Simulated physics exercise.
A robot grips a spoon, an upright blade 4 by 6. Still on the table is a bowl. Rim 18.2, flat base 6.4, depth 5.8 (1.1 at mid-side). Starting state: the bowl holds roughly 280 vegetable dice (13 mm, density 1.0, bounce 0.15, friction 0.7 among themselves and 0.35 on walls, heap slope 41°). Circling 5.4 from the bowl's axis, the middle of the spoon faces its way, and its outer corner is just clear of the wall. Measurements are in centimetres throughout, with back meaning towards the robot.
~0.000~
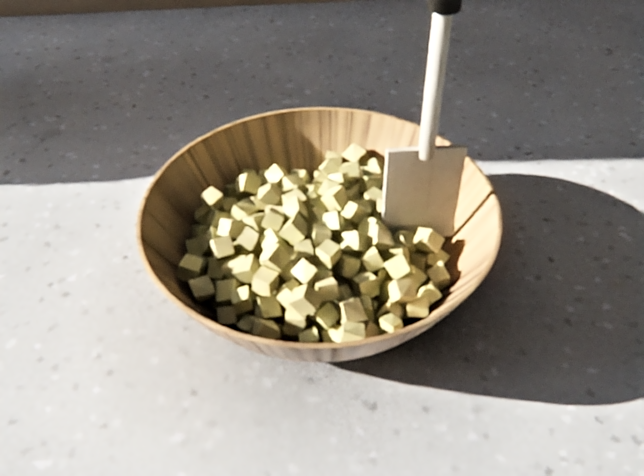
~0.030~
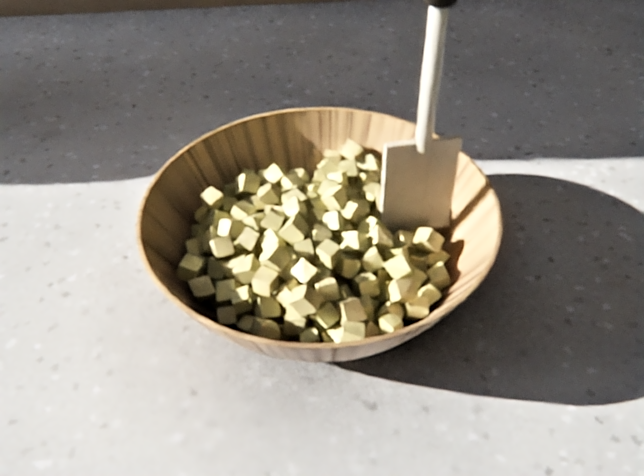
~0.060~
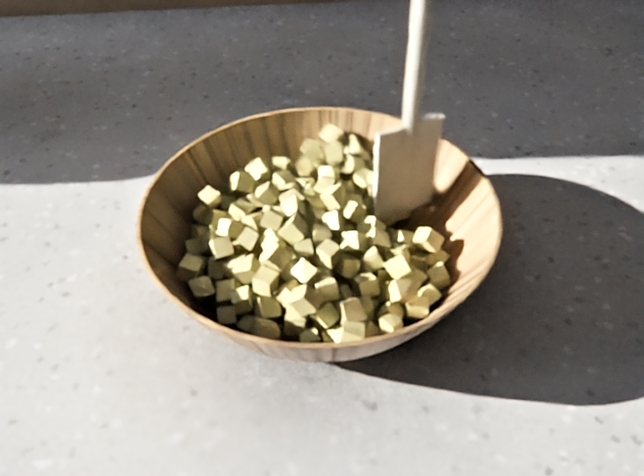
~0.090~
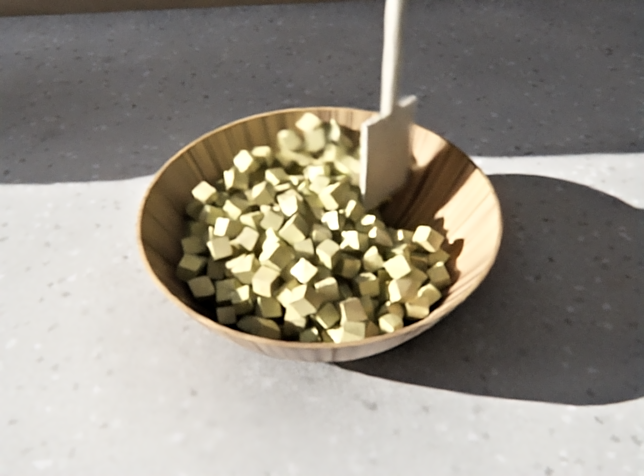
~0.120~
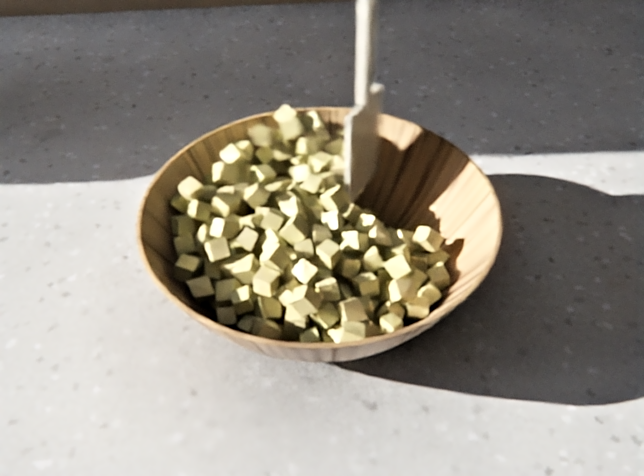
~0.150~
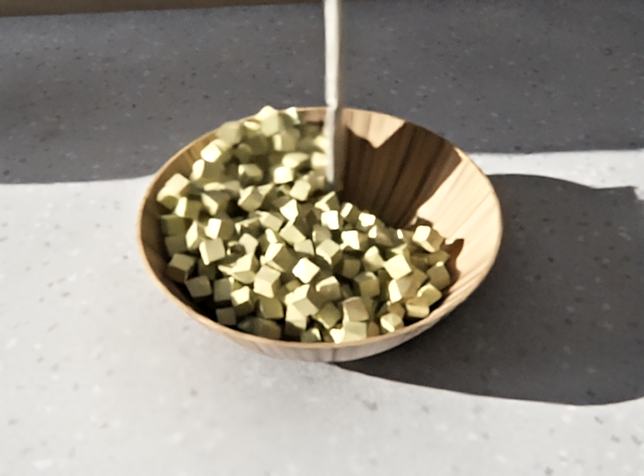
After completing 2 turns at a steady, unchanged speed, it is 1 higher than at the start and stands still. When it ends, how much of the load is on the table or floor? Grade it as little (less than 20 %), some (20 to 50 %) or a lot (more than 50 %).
Grade: Some, 20 to 50 %.
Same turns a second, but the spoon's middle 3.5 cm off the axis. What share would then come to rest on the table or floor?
Then some 40 percent.
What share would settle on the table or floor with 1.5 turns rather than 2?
About 40 per cent.
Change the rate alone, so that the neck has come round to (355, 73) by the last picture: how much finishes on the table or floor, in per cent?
About 40 %.
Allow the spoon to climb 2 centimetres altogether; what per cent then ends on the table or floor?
That works out to some 30 per cent.
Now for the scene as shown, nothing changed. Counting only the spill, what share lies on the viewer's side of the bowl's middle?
My reading is roughly 70 per cent.
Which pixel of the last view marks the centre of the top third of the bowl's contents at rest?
In the final view it lies around (346, 200).
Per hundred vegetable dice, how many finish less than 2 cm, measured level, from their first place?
About 5 percent.
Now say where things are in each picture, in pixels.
The first frame shows spoon neck at (430, 122), 0° round; upper third of the load around (314, 236), from x 190 to 435, top at y 155; 285 in the bowl.
The second frame shows spoon neck at (427, 114), 7° round; upper third of the load around (317, 230), from x 190 to 435, top at y 155.
The third frame shows spoon neck at (413, 98), 23° round; upper third of the load around (313, 224), from x 190 to 435, top at y 135.
The fourth frame shows spoon neck at (392, 85), 40° round; upper third of the load around (306, 217), from x 190 to 435, top at y 125.
The fifth frame shows spoon neck at (366, 75), 58° round; upper third of the load around (290, 214), from x 185 to 435, top at y 120.
The sixth frame shows spoon neck at (336, 70), 75° round; upper third of the load around (272, 209), from x 170 to 435, top at y 120; 285 in the bowl.
After 0.59 s, 328° round, highest piece 8 above the table; 217 in the bowl, 61 on the table or floor, 7 in flight or on the tool.
After 1.03 s, 222° round, highest piece 9 above the table; 176 in the bowl, 102 on the table or floor, 7 in flight or on the tool.
After 1.45 s, 0° round, highest piece 6 above the table; 166 in the bowl, 119 on the table or floor.
After 2.15 s, 0° round, highest piece 6 above the table; 166 in the bowl, 119 on the table or floor.
At rest, 166 in the bowl, 119 on the table or floor. That is 42 % on the table or floor.
